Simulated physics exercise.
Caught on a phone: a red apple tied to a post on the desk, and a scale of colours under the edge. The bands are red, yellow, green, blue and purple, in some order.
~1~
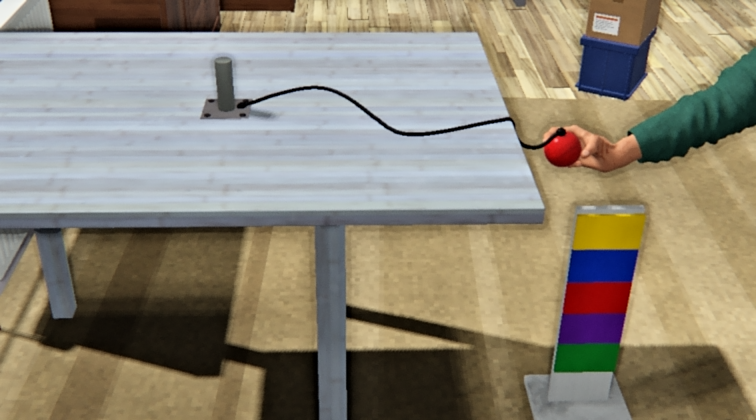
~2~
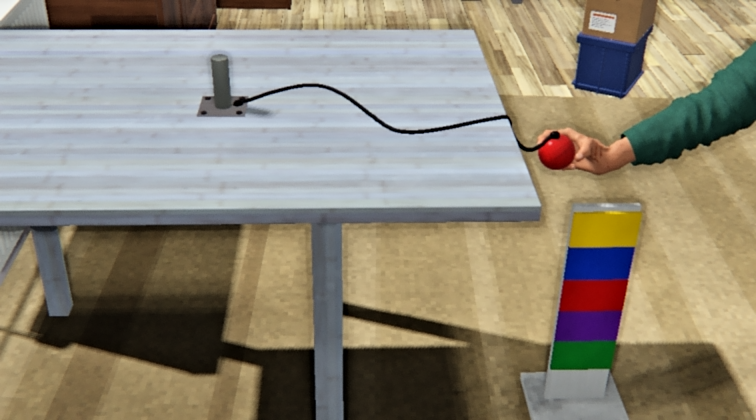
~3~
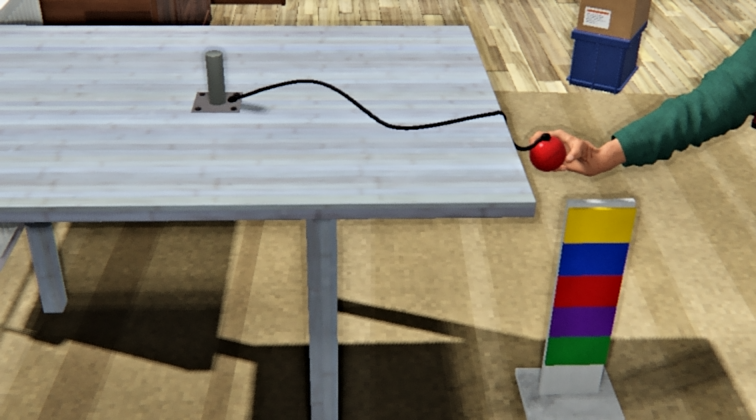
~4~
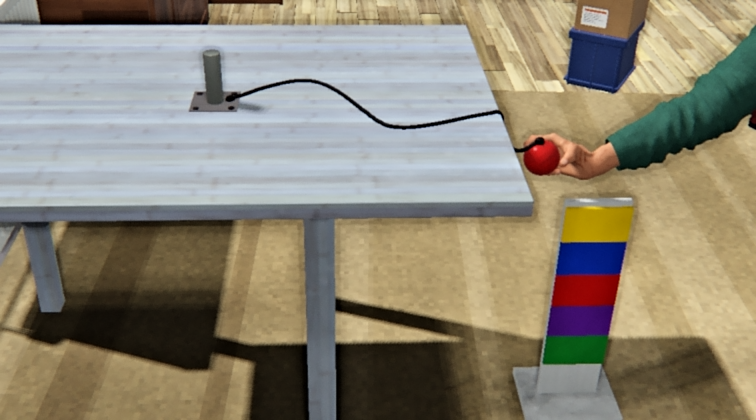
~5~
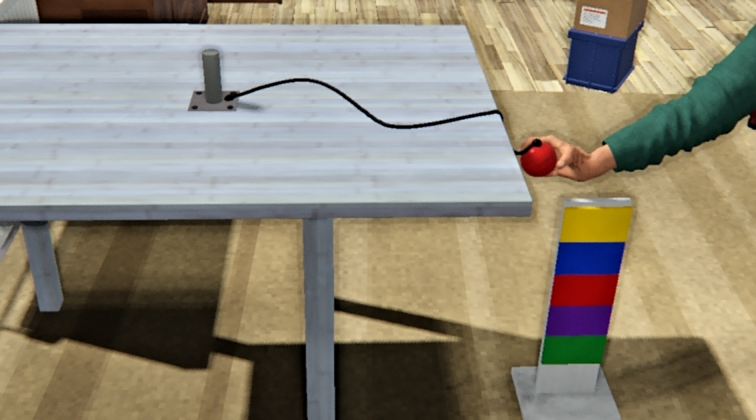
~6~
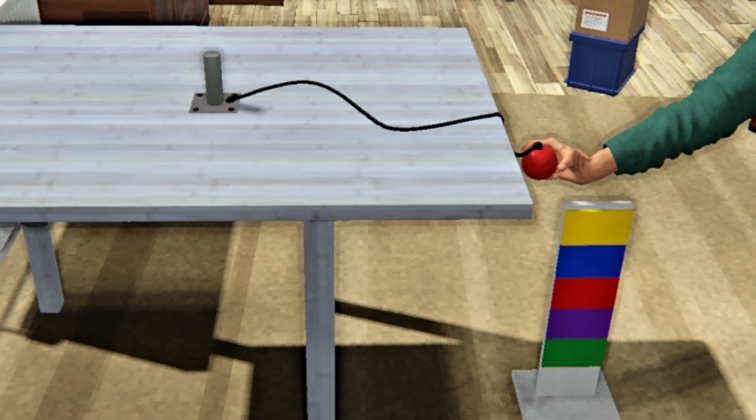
A hand holding a small red ball on a black cord, staying almost still beside a table above a colour-banded scale.
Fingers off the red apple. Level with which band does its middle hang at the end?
Its centre hangs level with the blue band.
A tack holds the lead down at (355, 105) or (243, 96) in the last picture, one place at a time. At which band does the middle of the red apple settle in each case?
In that order: Yellow; blue.
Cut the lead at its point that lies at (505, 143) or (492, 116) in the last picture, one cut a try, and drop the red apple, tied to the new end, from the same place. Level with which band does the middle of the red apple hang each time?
Taking them in turn: Yellow; higher than all five.
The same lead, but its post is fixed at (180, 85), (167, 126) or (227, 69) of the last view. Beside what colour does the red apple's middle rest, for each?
Taking them in turn: Yellow; yellow; blue.
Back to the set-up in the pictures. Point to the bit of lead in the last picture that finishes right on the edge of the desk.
That spot is around (431, 127).
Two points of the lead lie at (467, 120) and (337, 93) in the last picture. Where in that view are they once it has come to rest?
At (493, 147), then (365, 103).
Early on, apple near (518, 261); level with blue.
Midway, apple near (451, 253); level with blue.
Near the end, apple near (487, 258); level with blue.
Finally, apple near (487, 257); level with blue. Its middle rests at the blue band.
